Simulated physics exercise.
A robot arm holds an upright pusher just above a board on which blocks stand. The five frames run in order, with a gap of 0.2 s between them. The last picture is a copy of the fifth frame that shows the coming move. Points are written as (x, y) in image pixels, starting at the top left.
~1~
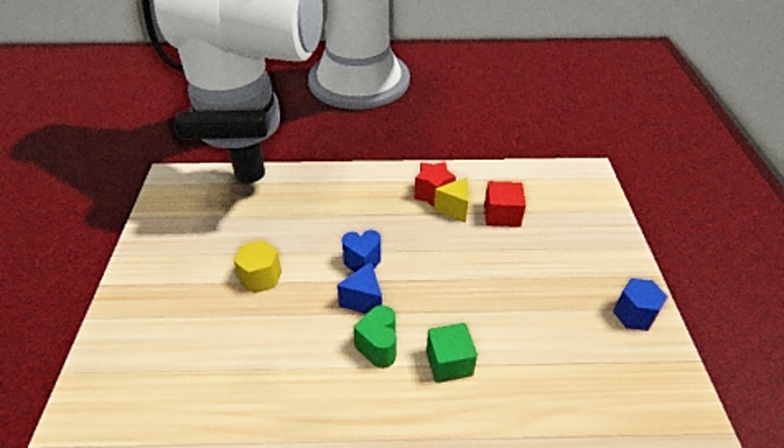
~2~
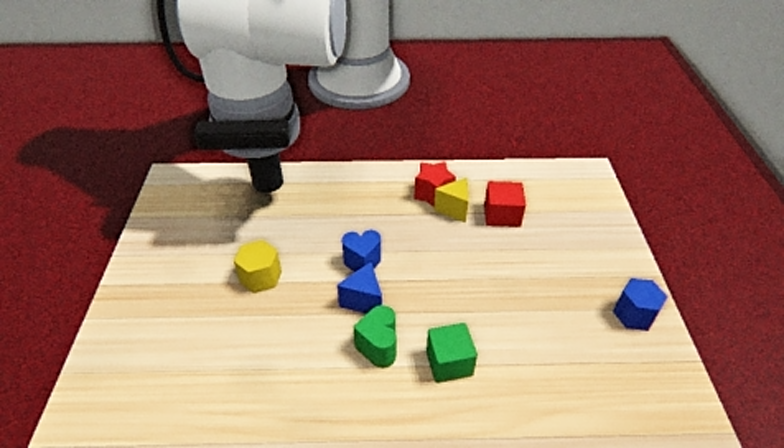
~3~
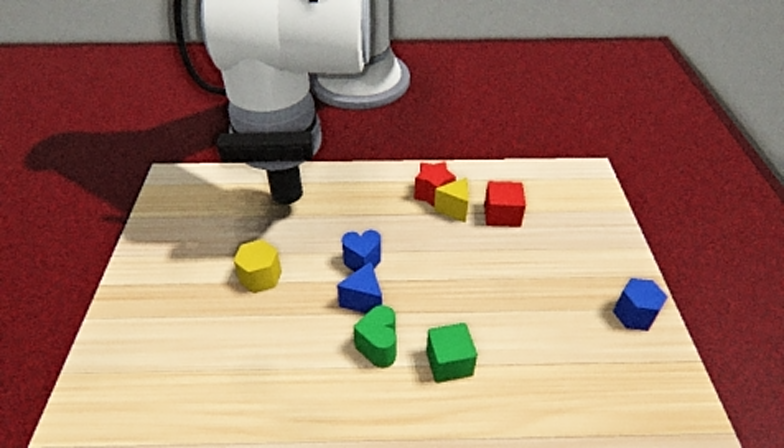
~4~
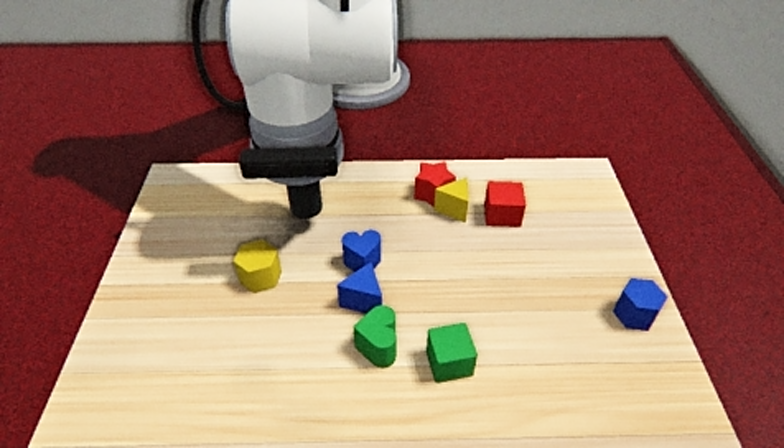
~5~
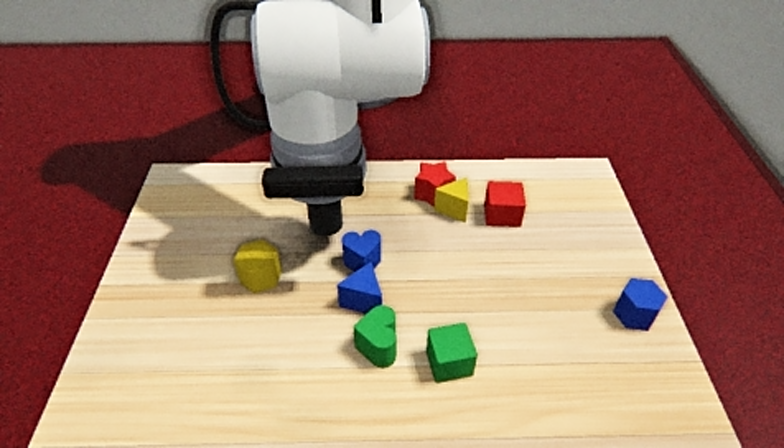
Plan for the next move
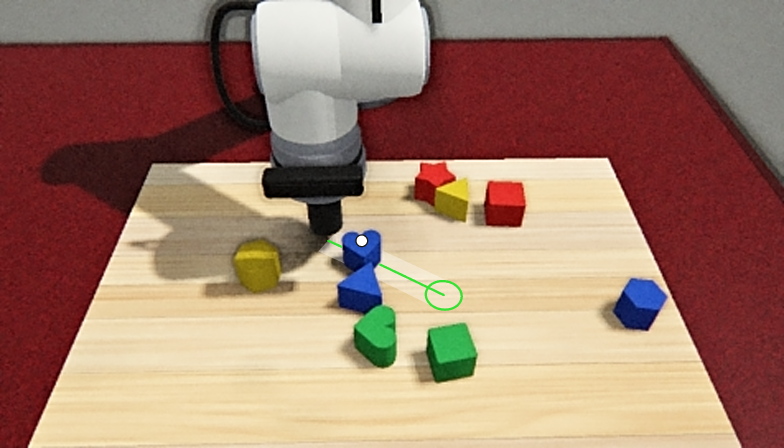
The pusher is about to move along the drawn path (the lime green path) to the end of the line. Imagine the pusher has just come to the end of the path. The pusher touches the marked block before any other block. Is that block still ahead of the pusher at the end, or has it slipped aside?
It stays ahead.
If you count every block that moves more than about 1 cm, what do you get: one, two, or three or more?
1 block.
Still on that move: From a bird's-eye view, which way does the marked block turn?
From overhead, the rotation is clockwise.
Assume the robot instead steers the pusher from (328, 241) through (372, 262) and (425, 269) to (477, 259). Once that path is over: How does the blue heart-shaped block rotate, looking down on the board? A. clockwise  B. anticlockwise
Answer: A.
The drawn path runs from (328, 241) directly to (444, 295); the dot is on the blue heart-shaped block.
What follows on the original path. One third of the way, pusher at (364, 242); blue heart-shaped block at (389, 255).
Two thirds of the way, pusher at (404, 260); blue heart-shaped block at (429, 277).
At the end, pusher at (445, 279); blue heart-shaped block at (467, 302), turned 35° clockwise; blue three-sided block not moved.
